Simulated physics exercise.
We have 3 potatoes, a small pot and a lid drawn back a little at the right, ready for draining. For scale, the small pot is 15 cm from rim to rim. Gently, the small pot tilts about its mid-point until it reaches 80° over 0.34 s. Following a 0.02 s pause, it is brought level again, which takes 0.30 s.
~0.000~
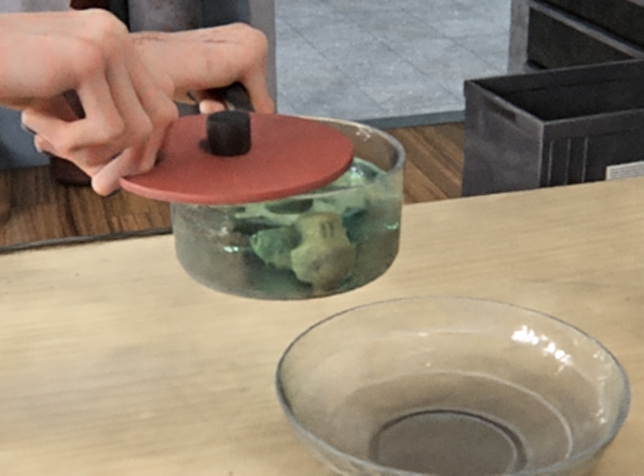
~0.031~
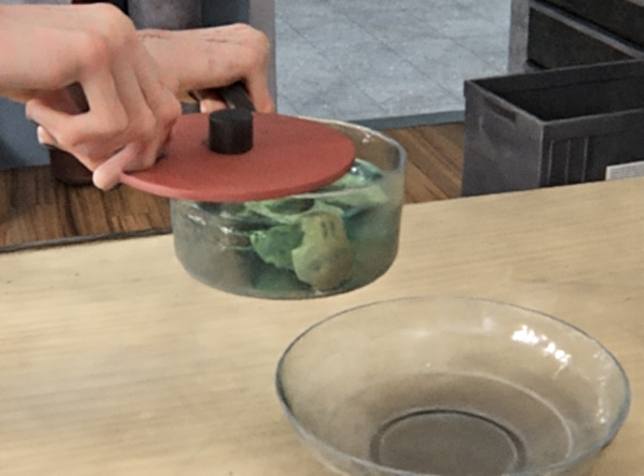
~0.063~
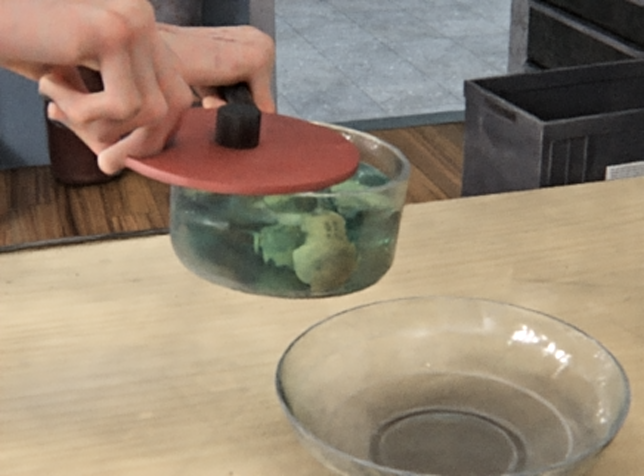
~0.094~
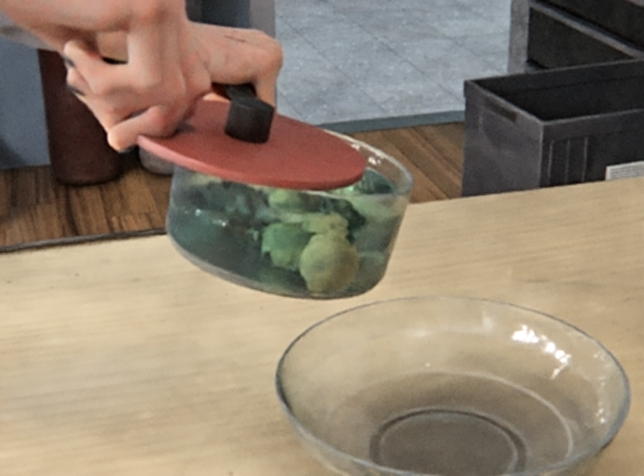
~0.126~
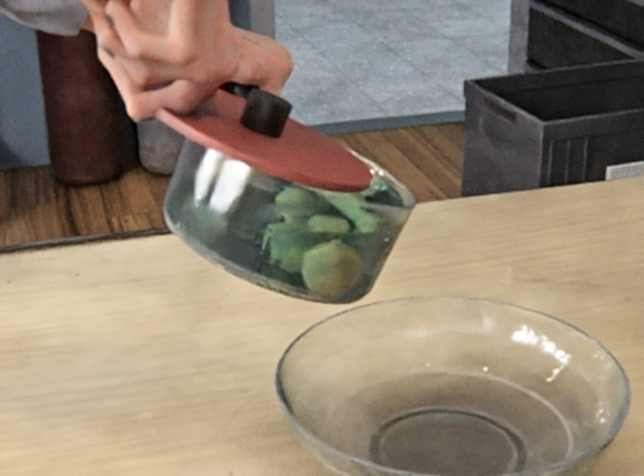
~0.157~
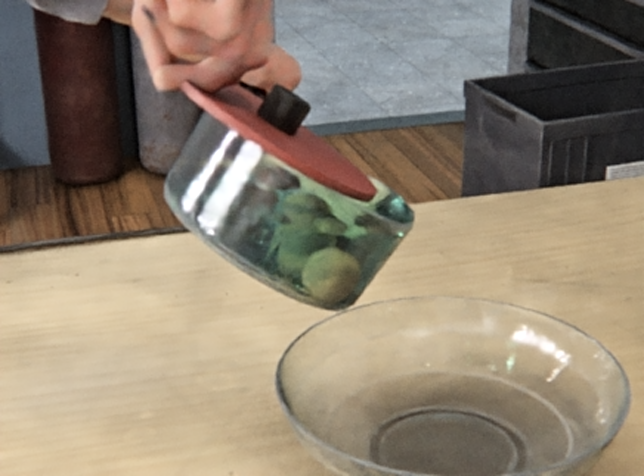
A small glass pot of water and greenish chunks, its red lid held slightly back from the rim by someone's hands, tilted steadily to the right above an empty glass bowl on a wooden table.
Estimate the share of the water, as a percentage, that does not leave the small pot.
I would say roughly 36 per cent stays in.
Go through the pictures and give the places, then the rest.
Tilt 0°; pouring edge (396, 145); surface from (176, 199) to (392, 175); the lid's edge is at (345, 141), 31 mm short of the rim, in the first picture.
Tilt 2°; pouring edge (397, 148); surface from (176, 199) to (393, 176), in the second picture.
Tilt 7°; pouring edge (401, 157); surface from (177, 195) to (394, 178), in the third picture.
Tilt 14°; pouring edge (404, 171); surface from (177, 192) to (397, 182), in the fourth picture.
Tilt 24°; pouring edge (405, 191); surface from (175, 188) to (401, 186), in the fifth picture.
Tilt 35°; pouring edge (402, 213); surface from (171, 183) to (386, 191); 1 per cent is over the edge; the lid's edge is at (366, 181), 31 mm short of the rim, in the sixth picture.
Then, 0.28 s in, the tilt is 74° and 67 per cent of the water is still in the small pot.
Then, 0.37 s in, the tilt is 80° and 43 per cent of the water is still in the small pot.
Then, 0.47 s in, the tilt is 57° and 36 per cent of the water is still in the small pot.
Then, 0.57 s in, the tilt is 16° and 36 per cent of the water is still in the small pot.
Finally, 36 per cent of the water is still in the small pot.
